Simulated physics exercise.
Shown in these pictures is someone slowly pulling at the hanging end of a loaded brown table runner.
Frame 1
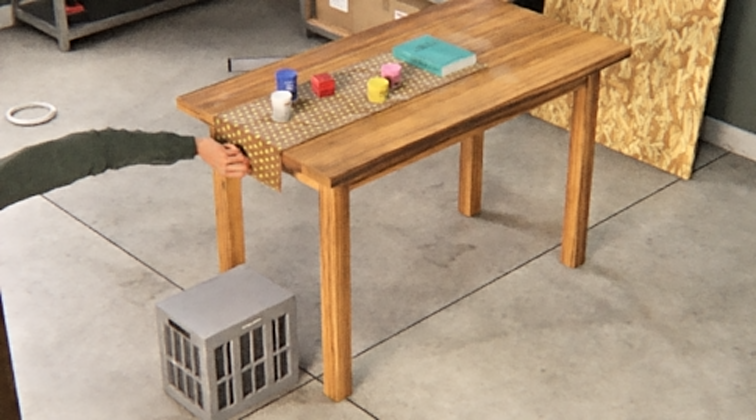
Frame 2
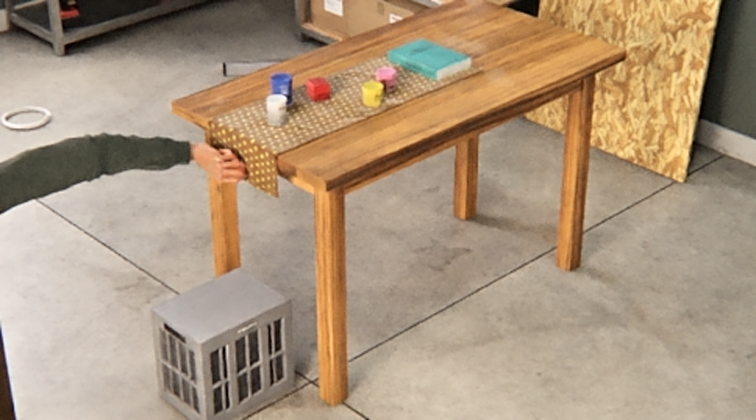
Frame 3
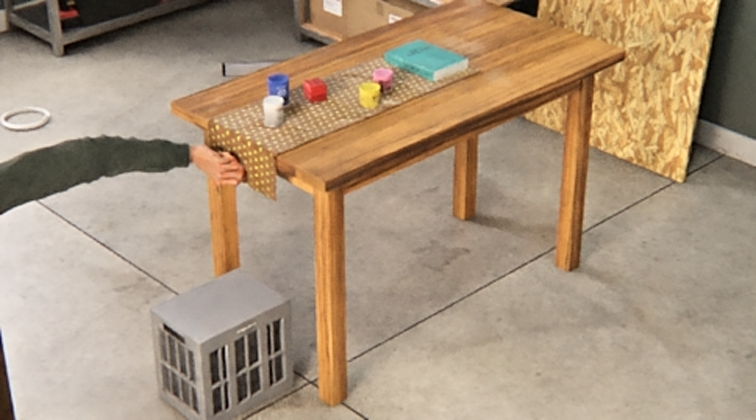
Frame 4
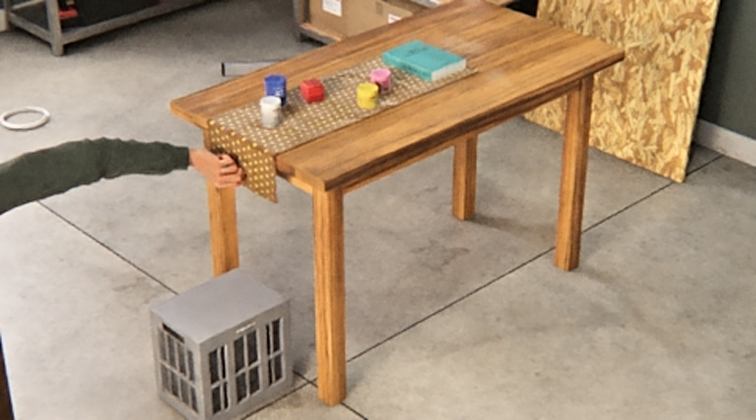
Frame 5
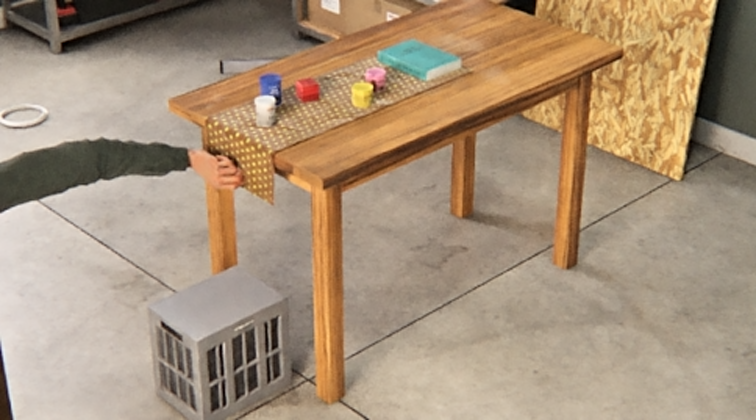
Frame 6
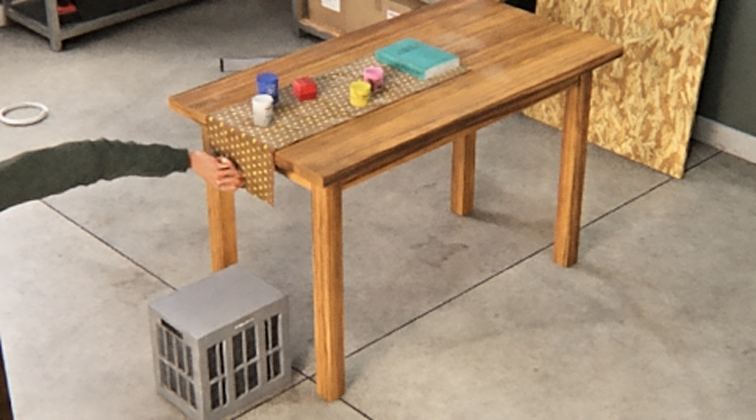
Brown patterned table runner being slowly pulled by a hand at its hanging end, carrying small coloured pots slightly left across a wooden table.
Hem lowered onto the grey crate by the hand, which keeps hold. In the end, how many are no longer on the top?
Most likely just three will go over the edge.
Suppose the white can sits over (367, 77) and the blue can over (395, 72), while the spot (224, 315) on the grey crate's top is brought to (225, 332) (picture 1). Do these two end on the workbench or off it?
In the end the white can rides it out; meanwhile the blue can rides it out.
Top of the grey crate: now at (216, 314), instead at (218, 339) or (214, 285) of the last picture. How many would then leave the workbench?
That would be 4 and 2.
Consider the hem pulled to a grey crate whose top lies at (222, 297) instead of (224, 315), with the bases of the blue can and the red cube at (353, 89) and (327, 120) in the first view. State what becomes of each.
As for the blue can, it stays in place; as for the red cube, it leaves the top.
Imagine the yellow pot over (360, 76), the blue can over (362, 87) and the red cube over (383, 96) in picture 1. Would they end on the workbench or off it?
Yellow pot: Safe. Blue can: Safe. Red cube: Safe.
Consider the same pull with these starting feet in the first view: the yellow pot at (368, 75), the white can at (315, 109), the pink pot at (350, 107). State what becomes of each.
The yellow pot remains up; the white can goes over; the pink pot falls.
Soon after, hem near (242, 216); all still up.
After that, hem near (243, 249); white can and blue can gone.
And then, hem on the crate; white can, blue can and red cube gone.
In the end, hem on the crate; white can, blue can and red cube gone. Over the edge go three.
